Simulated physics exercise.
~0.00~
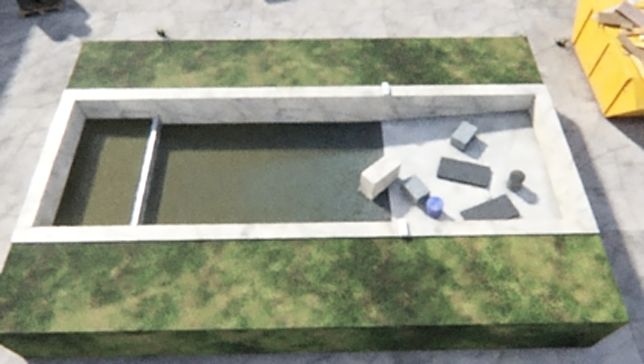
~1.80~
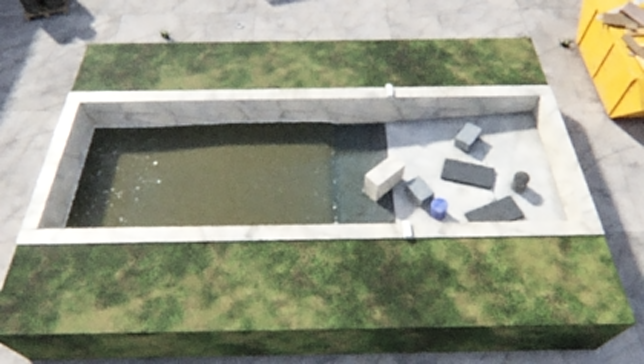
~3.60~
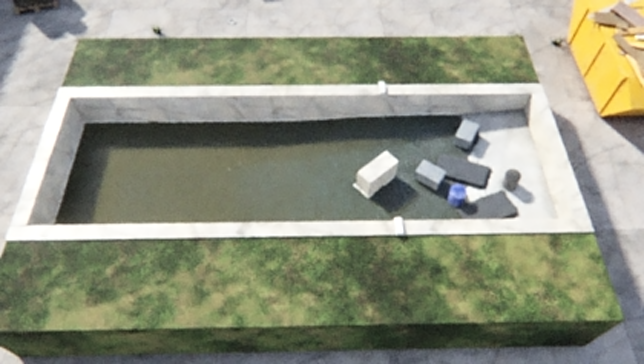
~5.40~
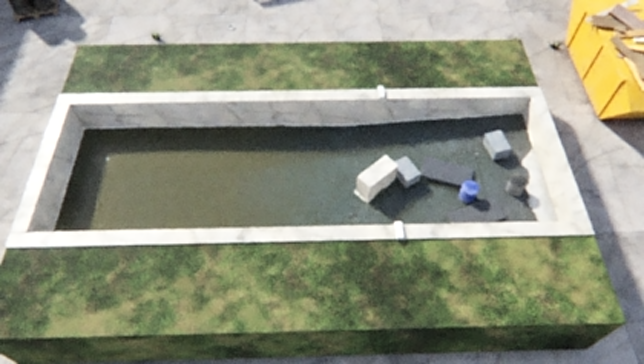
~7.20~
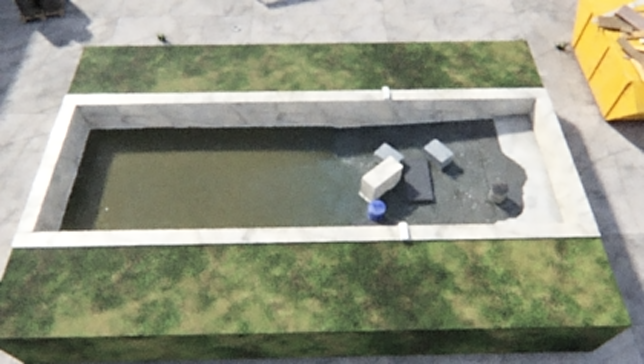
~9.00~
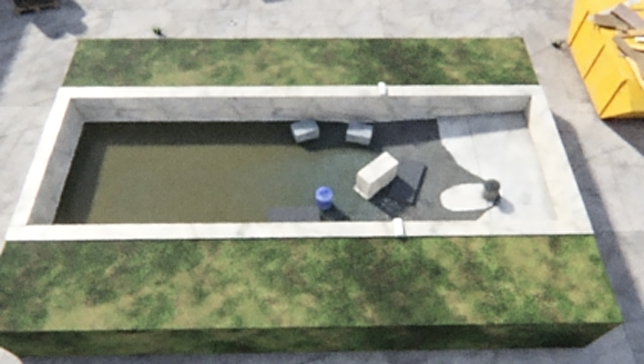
Water held behind a pale board at the left end of a long concrete-walled basin, seen from above between two grassy banks, surges right once the board is gone. On the pale slope at the right lie grey blocks, dark slabs, a dark drum and a blue pail, beside a cream block; a yellow skip stands beyond. The water climbs among them, shifting the pail and a grey block rightward, then covers nearly the whole slope. As it draws back, the loose things drift left. The pail passes the white marks and ends afloat, with two grey blocks farther up also left of them.
